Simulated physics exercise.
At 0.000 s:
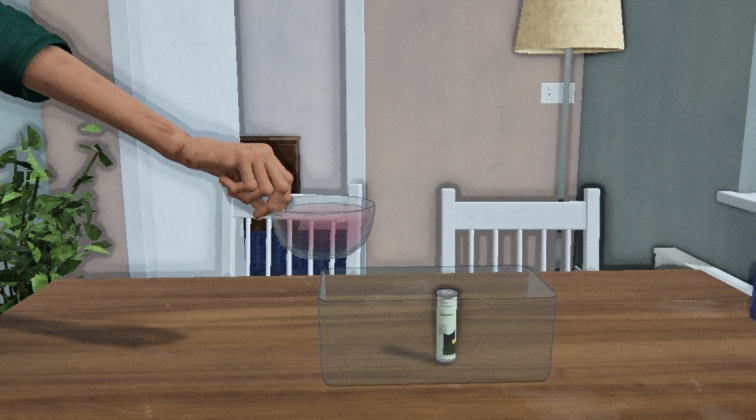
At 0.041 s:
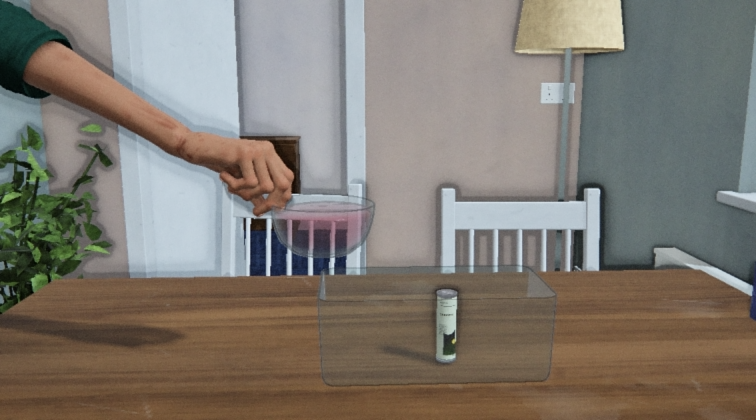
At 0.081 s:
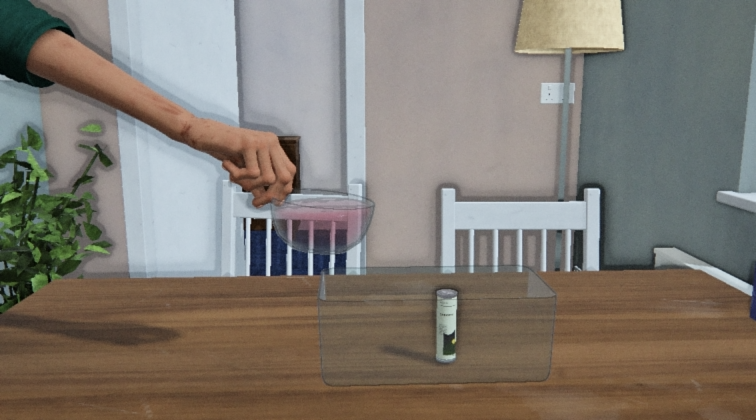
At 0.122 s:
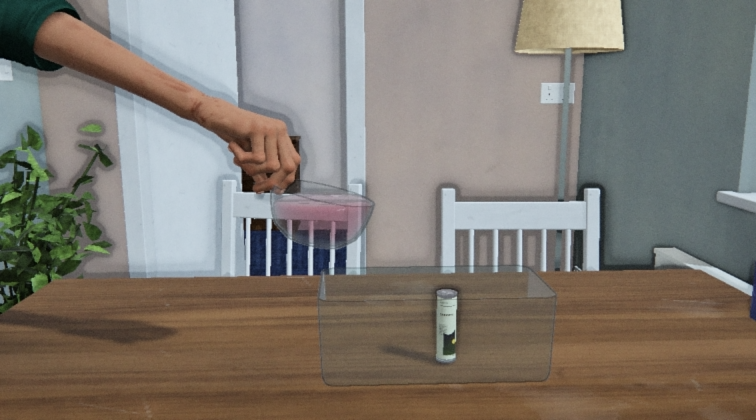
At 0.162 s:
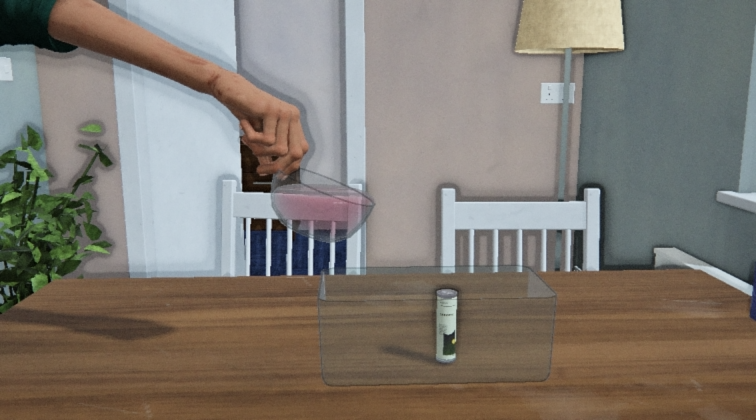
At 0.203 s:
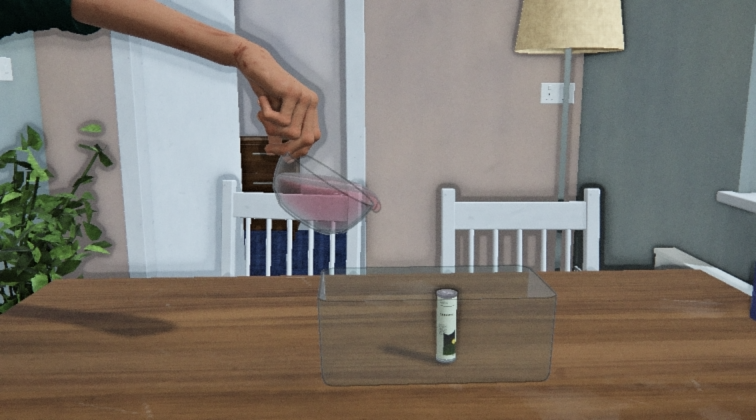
A round glass bowl of pink liquid, gripped by a hand reaching in from the left, hangs level above a clear oblong basin holding a small tin on a wooden table. The bowl barely moves at first, then tilts steadily rightward as the hand rises, the liquid shifting toward its lip.
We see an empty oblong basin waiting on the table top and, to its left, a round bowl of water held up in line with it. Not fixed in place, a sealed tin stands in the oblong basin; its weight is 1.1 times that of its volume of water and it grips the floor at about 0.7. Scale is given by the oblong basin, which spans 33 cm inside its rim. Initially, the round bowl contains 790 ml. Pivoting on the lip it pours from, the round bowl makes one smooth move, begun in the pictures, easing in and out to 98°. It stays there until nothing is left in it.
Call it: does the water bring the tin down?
Call: Not brought down.
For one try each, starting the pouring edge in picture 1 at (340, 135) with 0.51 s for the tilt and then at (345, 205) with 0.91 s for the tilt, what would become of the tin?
Run one: It does not tip. Run two: It tumbles.
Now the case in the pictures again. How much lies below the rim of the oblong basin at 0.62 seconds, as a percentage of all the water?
86 %, more or less.
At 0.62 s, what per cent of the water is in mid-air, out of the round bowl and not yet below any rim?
I'd say some 14 per cent is in the air.
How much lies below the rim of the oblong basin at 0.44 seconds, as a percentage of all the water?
At that time the basin holds about 10 per cent of the liquid.
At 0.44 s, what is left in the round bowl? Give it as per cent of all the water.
About 30 per cent.
By 0.44 s the tilt is 94° and 31 per cent is still to pour; the tin stands where it began.
By 0.62 s the tilt is 98° and 1 per cent is still to pour; the tin stands where it began.
By 0.81 s the tilt is 98° and 0 per cent is still to pour; the tin stands where it began.
By 1.01 s the tilt is 98° and 0 per cent is still to pour; the tin stands where it began.
At rest the tin stands where it began.
